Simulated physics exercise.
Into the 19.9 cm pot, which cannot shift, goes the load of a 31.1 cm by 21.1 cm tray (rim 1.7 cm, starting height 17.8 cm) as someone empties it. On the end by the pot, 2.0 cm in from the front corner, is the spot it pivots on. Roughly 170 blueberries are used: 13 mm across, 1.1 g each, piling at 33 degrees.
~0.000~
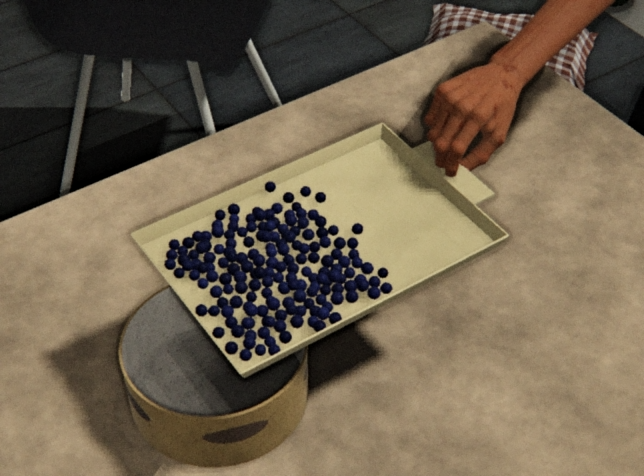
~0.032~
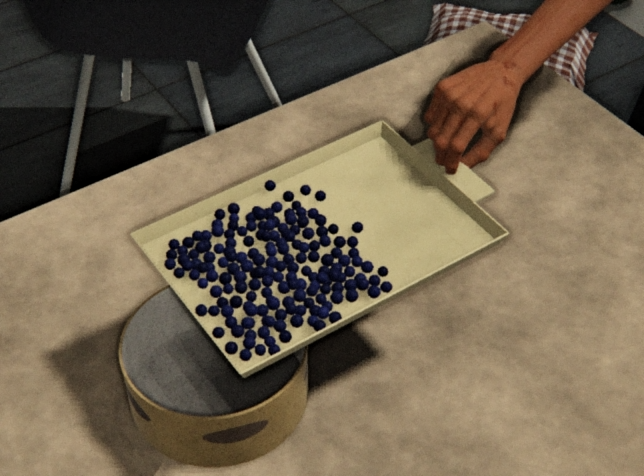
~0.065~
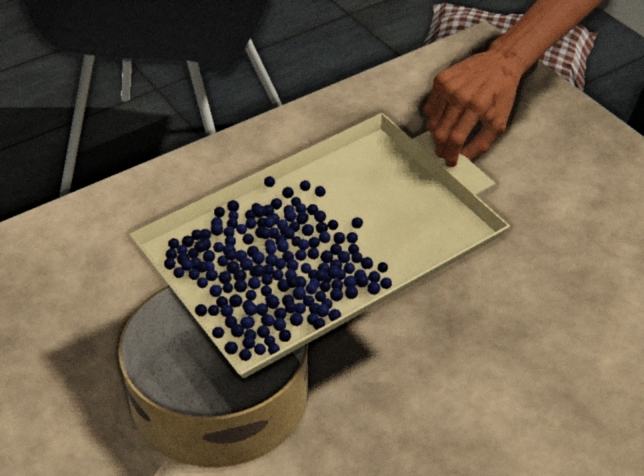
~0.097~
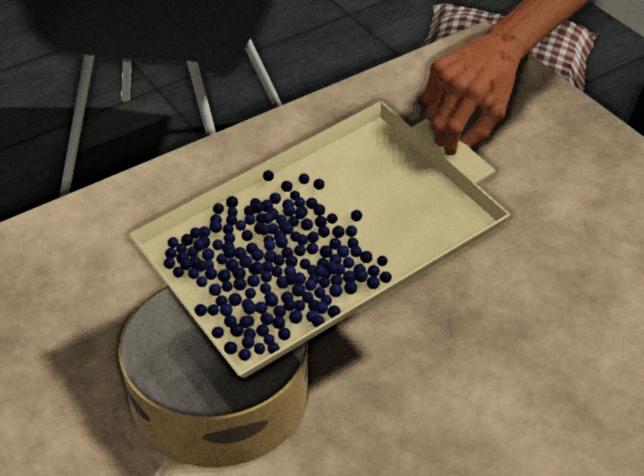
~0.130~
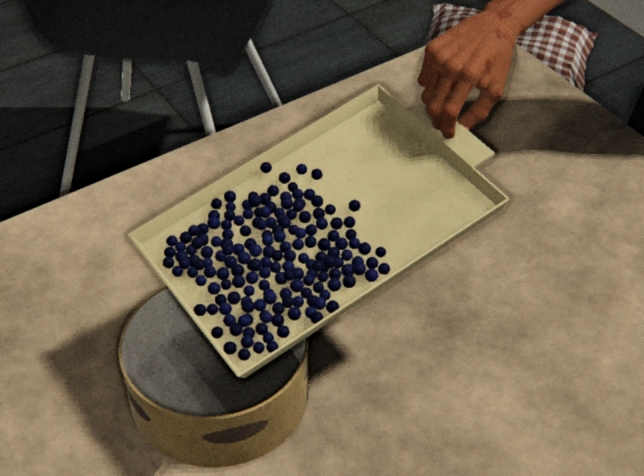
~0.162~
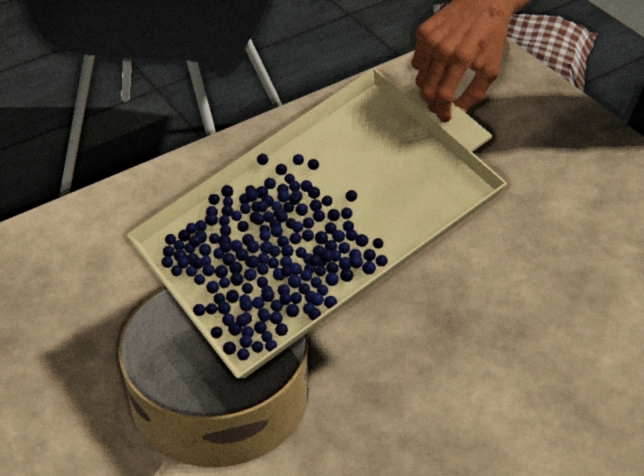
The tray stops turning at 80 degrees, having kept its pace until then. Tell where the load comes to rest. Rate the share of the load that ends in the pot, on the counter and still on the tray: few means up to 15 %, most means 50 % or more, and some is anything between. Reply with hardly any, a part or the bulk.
Pot: A part; counter: The bulk; tray: Hardly any.
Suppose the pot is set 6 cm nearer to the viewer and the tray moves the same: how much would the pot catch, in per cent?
About 40 %.
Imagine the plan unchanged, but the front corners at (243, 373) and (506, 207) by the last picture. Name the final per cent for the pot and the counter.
Pot 0 % / counter 100 %.
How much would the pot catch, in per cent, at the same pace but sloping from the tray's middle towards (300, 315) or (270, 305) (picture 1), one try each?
The share comes to roughly 0 in a hundred, then roughly 0 in a hundred.
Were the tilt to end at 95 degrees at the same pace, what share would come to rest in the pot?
About 20 in a hundred would end up in the pot.
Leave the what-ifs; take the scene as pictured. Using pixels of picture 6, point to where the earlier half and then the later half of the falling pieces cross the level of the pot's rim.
Roughly (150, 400) to begin with, later roughly (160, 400).
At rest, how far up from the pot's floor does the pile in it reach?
Some 2.0 cm.
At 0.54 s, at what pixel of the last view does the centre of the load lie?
At that time the load is centred around (195, 287).
Then, at 0.39 s, tilt 49 degrees; the tray holds 100 %, the pot 0 %.
Then, at 0.54 s, tilt 71 degrees; the tray holds 95 %, the pot 0 %.
Then, at 0.81 s, tilt 80 degrees; the tray holds 25 %, the pot 10 %.
In the end, at 2.2 s, pot 30 %, counter 70 %, tray 0 %.
